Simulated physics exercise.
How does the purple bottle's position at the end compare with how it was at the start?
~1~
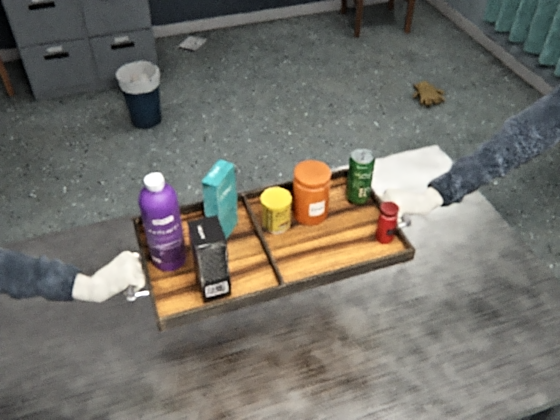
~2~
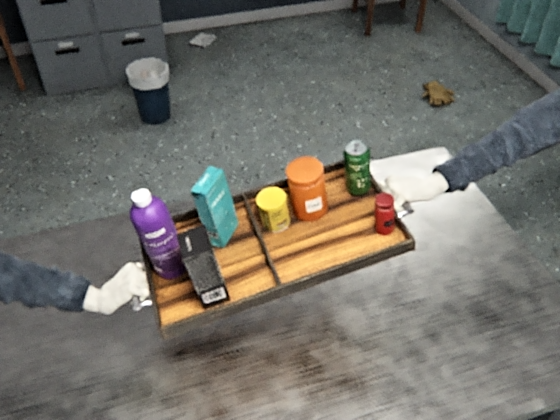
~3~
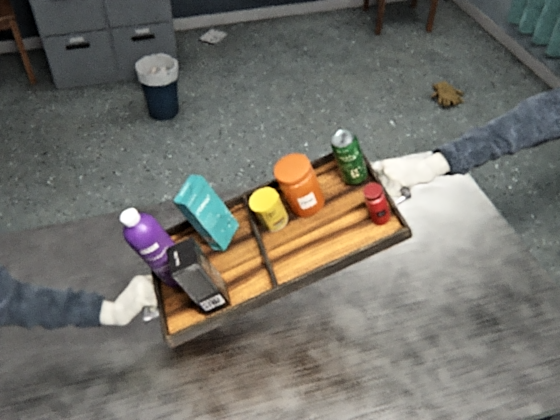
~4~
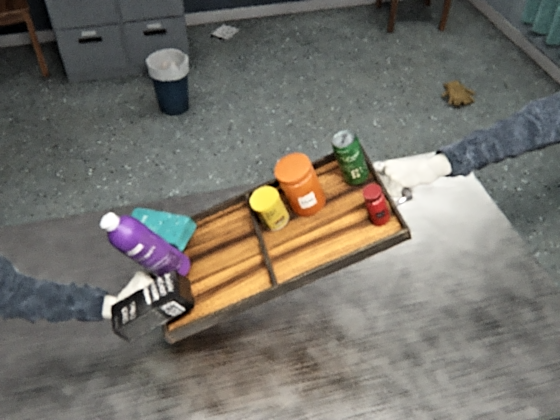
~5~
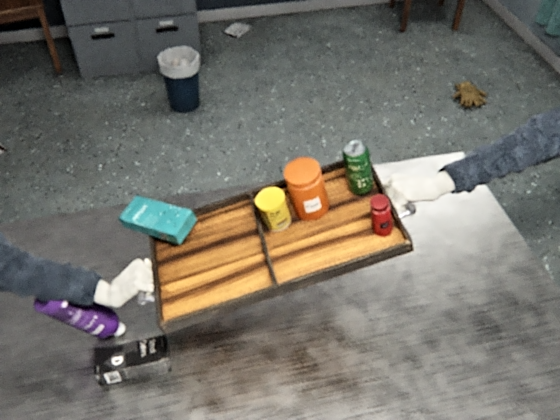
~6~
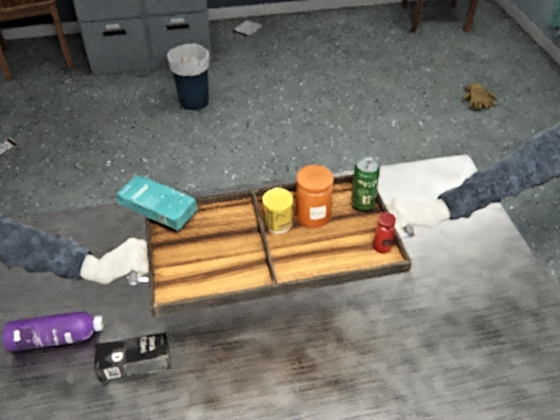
At the start the purple bottle stands upright at the left end of the tray. By the end it is lying on its side on the table, to the left of the tray.
